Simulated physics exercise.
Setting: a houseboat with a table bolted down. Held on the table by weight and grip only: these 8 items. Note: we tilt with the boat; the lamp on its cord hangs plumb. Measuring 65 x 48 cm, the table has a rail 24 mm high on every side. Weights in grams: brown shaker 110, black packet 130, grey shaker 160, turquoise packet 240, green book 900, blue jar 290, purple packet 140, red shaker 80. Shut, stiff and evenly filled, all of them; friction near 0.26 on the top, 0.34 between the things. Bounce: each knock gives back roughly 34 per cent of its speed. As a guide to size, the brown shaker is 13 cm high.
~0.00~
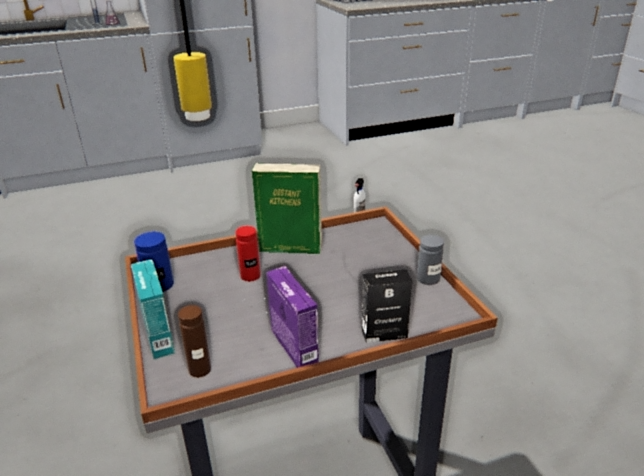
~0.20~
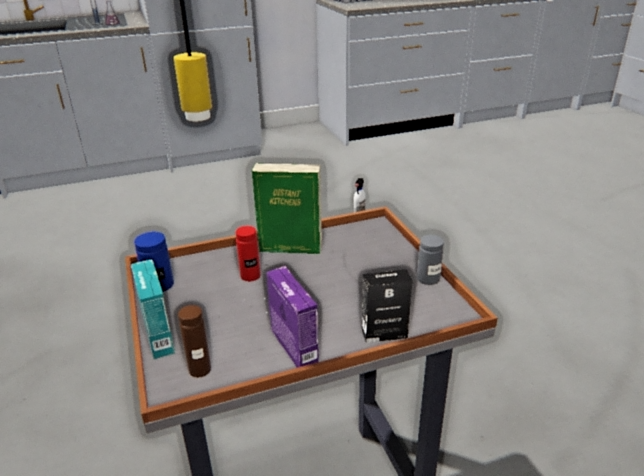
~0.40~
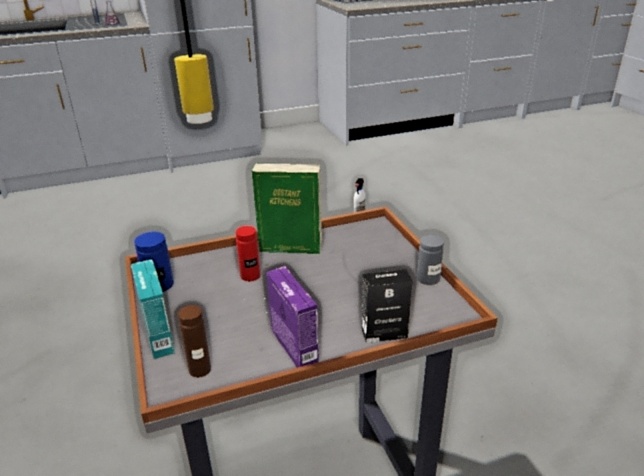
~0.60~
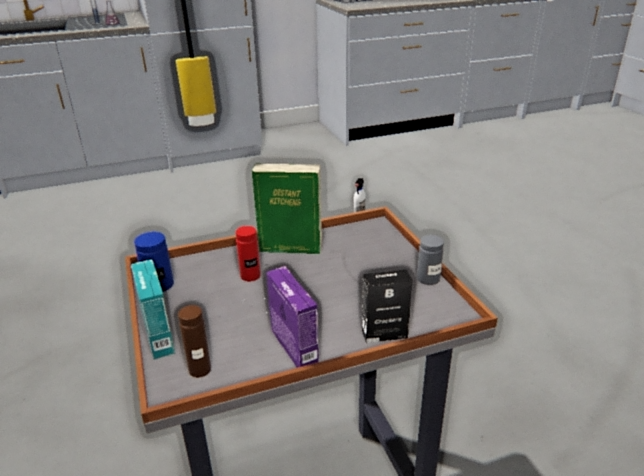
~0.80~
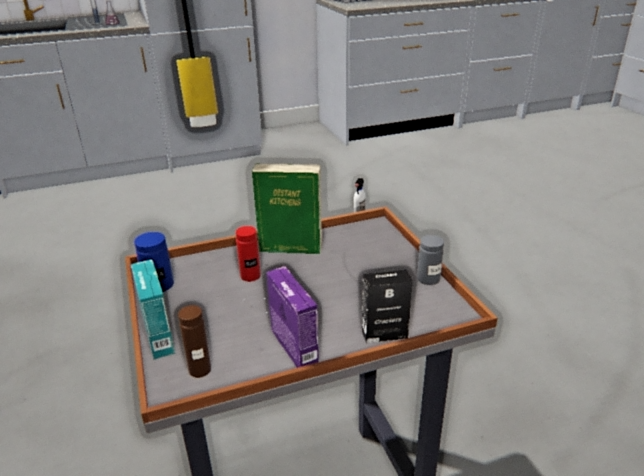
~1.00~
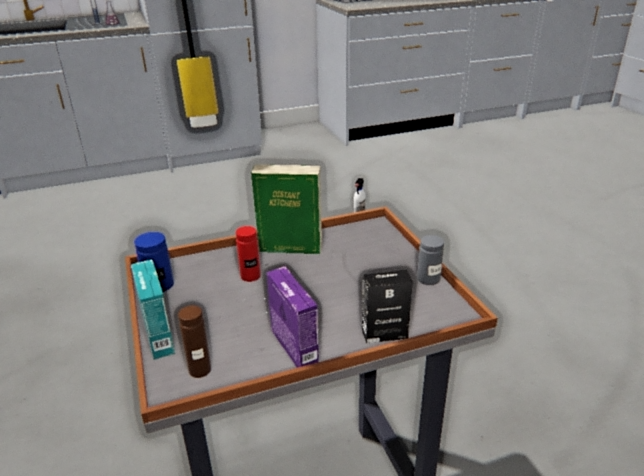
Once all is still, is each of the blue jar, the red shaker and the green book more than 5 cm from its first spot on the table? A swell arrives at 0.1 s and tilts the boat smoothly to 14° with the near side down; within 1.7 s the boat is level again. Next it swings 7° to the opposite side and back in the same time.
As I see it, blue jar: In position, red shaker: Out of position, green book: Out of position.
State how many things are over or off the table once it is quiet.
The number is 2.
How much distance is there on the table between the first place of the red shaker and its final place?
Roughly 18 centimetres.
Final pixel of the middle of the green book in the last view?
About (293, 287).
After 1.40 s, floor tilted 6°, near side down; green book on its side near (283, 258); red shaker on its side near (242, 284).
After 1.60 s, floor tilted 2°, near side down; green book on its side near (287, 278); red shaker on its side near (238, 301).
After 2.80 s, floor tilted 6°, far side down; green book on its side near (293, 287); red shaker on its side near (216, 304).
At rest (4.0 s), tipped over on the table, green book and red shaker; the other 6 in place, give or take 5 cm. Seen from the same camera at the end, blue jar near (155, 263), red shaker near (186, 303).
